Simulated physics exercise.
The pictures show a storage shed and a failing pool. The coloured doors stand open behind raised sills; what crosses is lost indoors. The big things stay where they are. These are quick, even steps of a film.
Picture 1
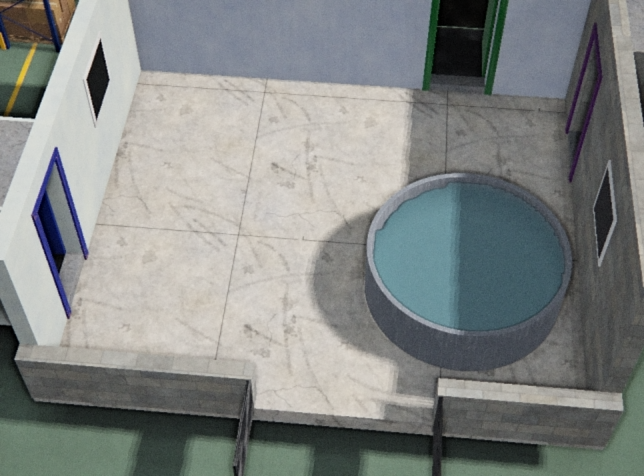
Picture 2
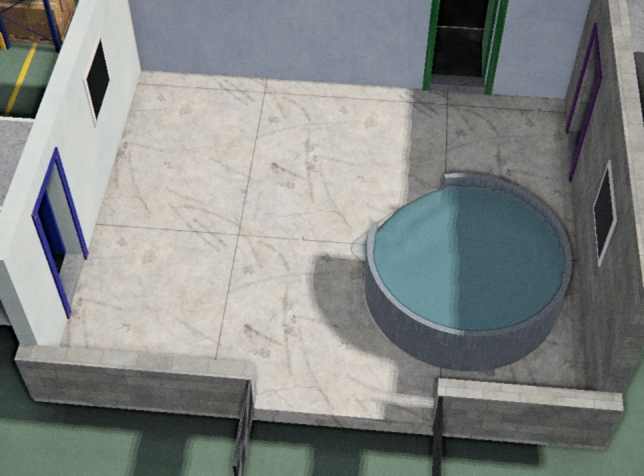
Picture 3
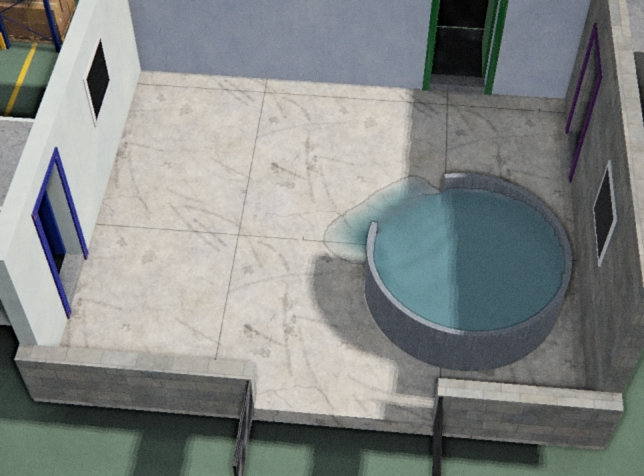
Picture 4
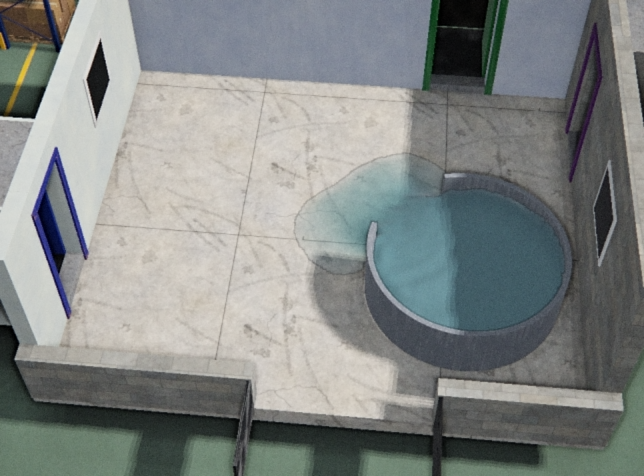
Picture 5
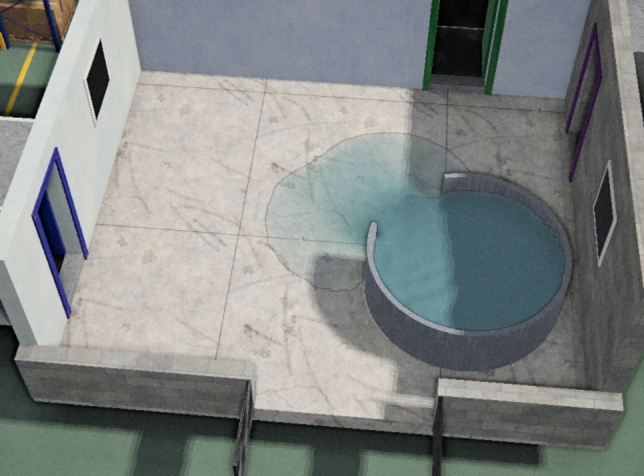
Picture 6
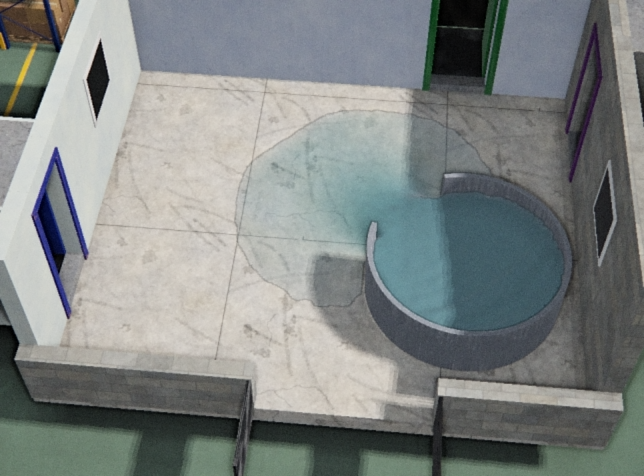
A round grey pool of blue-green water stands on the right side of a pale, cracked-looking stone floor, seen from a fixed, high viewpoint above a walled yard. A blue-framed doorway is at left, a green one at the back and a purple one at right, with low grey walls in front. The pool's rim opens at its upper left, and water pours out, spreading leftward and backward in a widening, thin sheet.
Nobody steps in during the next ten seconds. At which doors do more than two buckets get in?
In the end: The blue door stays under that; the purple door stays under that; the green door stays under that.
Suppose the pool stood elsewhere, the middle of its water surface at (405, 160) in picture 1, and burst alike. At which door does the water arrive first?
It is the green door.
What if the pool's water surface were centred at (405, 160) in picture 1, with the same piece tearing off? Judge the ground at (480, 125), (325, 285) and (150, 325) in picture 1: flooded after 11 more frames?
In turn: Wet, no water, dry.
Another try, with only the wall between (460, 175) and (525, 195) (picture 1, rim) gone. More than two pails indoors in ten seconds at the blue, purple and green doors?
One by one: The blue door takes less, the purple door passes that mark, the green door lets more in.
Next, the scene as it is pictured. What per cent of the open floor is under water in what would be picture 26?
Some 60 per cent.
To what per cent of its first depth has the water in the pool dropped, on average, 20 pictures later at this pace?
I make it 40 per cent.
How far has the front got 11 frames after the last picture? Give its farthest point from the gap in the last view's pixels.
At about (141, 75).
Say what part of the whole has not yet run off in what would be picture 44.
Near 100 in a hundred.
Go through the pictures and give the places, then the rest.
In the first frame, still water in the round pool at (468, 253).
In the second frame, water pours out on the round pool's far side and has run to a hidden place.
In the third frame, water pours out on the round pool's far side and has run to (421, 182).
In the fourth frame, the front is at (410, 158), out from the gap on the round pool's far side.
In the fifth frame, the front is at (282, 187), out from the gap on the round pool's far side.
In the sixth frame, the front is at (326, 119), out from the gap on the round pool's far side.
A moment on, water covers 45 % of the floor; the blue door not reached, the purple door not reached, the green door wet at the sill, nothing in.
Next, water covers 50 % of the floor; the blue door not reached, the purple door not reached, the green door wet at the sill, nothing in.
Then, water covers 60 % of the floor; the blue door wet at the sill, nothing in, the purple door wet at the sill, nothing in, the green door under two buckets in.
Later, water covers 90 % of the floor; the blue door wet at the sill, nothing in, the purple door wet at the sill, nothing in, the green door under two buckets in.
In the end, water covers 100 % of the floor; the blue door under two buckets in, the purple door under two buckets in, the green door under two buckets in.
